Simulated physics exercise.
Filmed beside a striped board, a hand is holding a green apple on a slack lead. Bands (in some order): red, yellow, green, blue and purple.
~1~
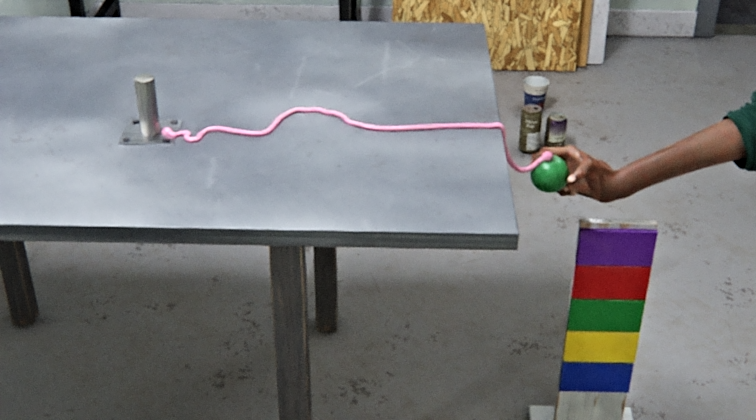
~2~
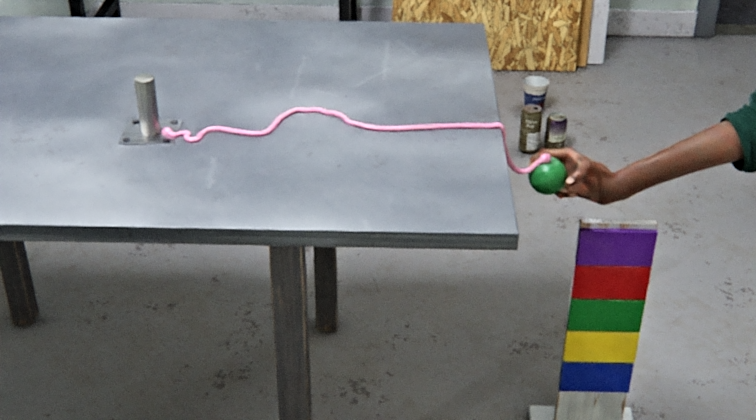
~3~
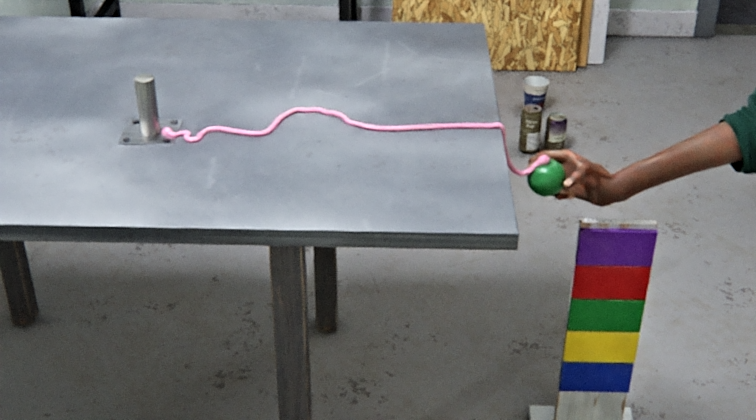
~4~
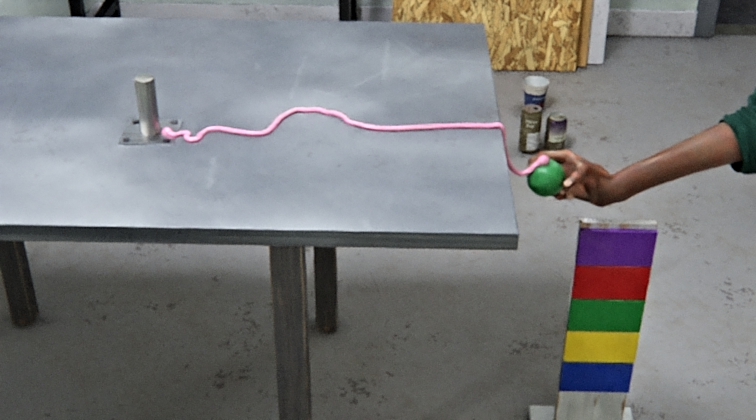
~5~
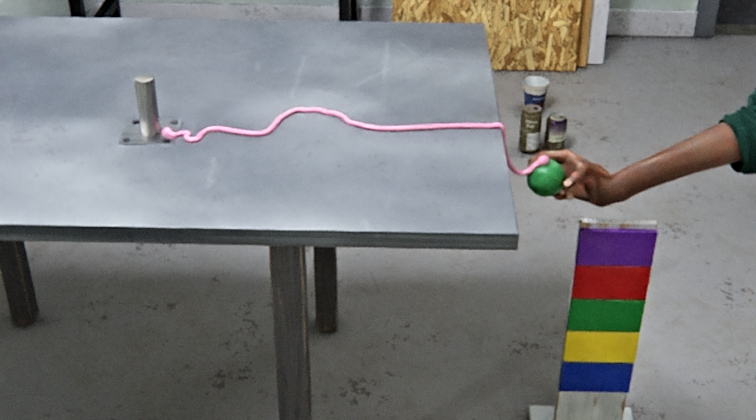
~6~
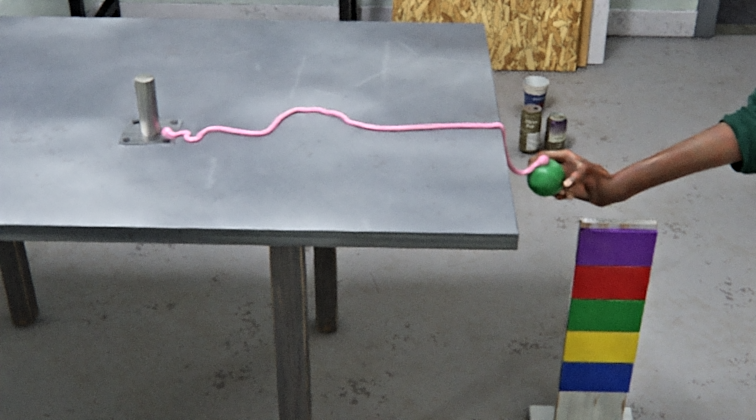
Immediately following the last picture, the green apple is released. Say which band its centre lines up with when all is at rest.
It lines up with red.
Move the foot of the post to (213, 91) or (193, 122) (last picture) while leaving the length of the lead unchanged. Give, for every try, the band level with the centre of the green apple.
Taking them in turn: Green; green.
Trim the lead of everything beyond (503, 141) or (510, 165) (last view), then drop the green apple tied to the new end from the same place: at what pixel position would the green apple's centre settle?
Try by try, around (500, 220) and (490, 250).
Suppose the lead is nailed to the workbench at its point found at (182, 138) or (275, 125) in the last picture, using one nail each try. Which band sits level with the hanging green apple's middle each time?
Red, then purple.
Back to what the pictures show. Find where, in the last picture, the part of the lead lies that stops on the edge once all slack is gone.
That would be the bit at (424, 128).
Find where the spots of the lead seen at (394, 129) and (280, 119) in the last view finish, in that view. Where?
At (470, 123), then (329, 127).
A little later, apple near (480, 264); level with purple.
Next, apple near (507, 277); level with red.
When it is over, apple near (494, 280); level with red. At red.
